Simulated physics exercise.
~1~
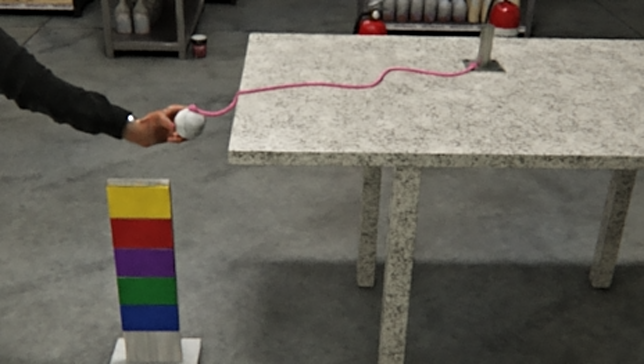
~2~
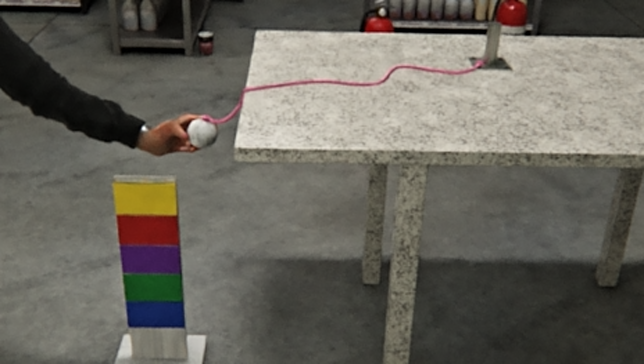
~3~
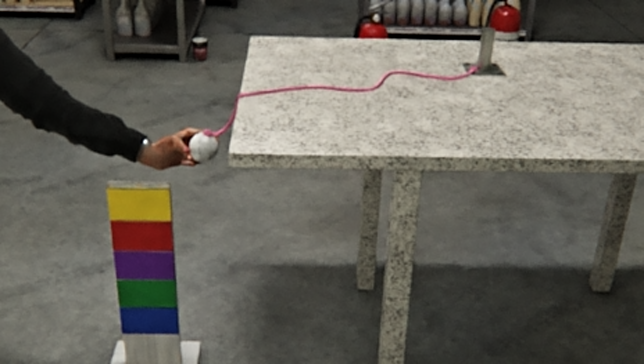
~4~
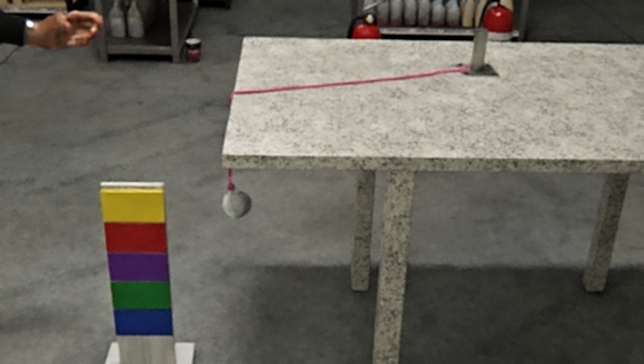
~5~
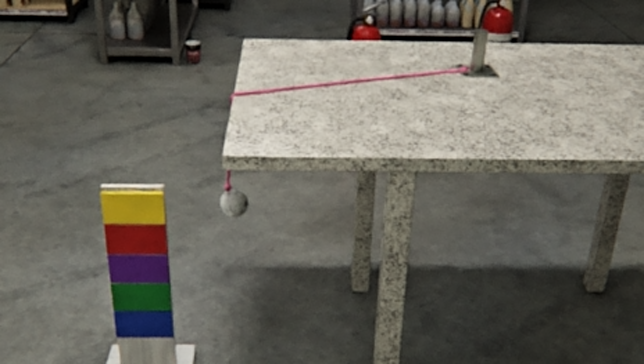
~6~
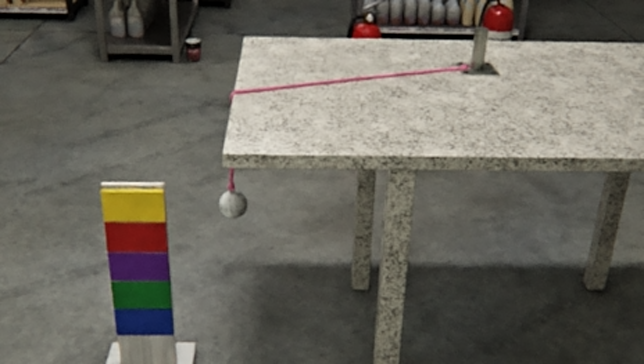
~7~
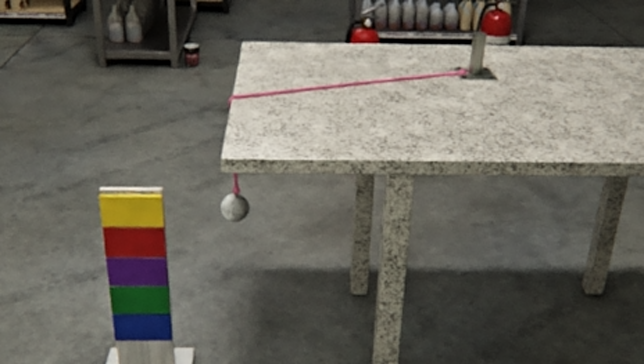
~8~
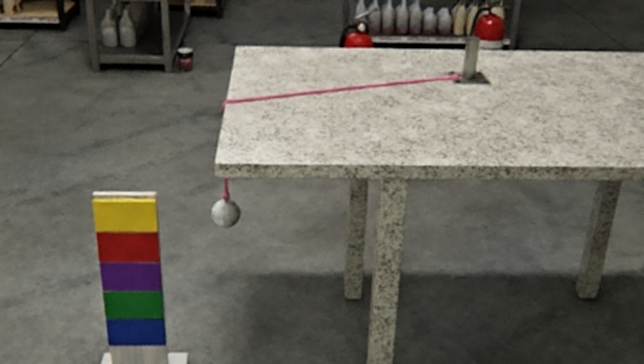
A white ball on a pink cord is released and hangs level with the yellow band.
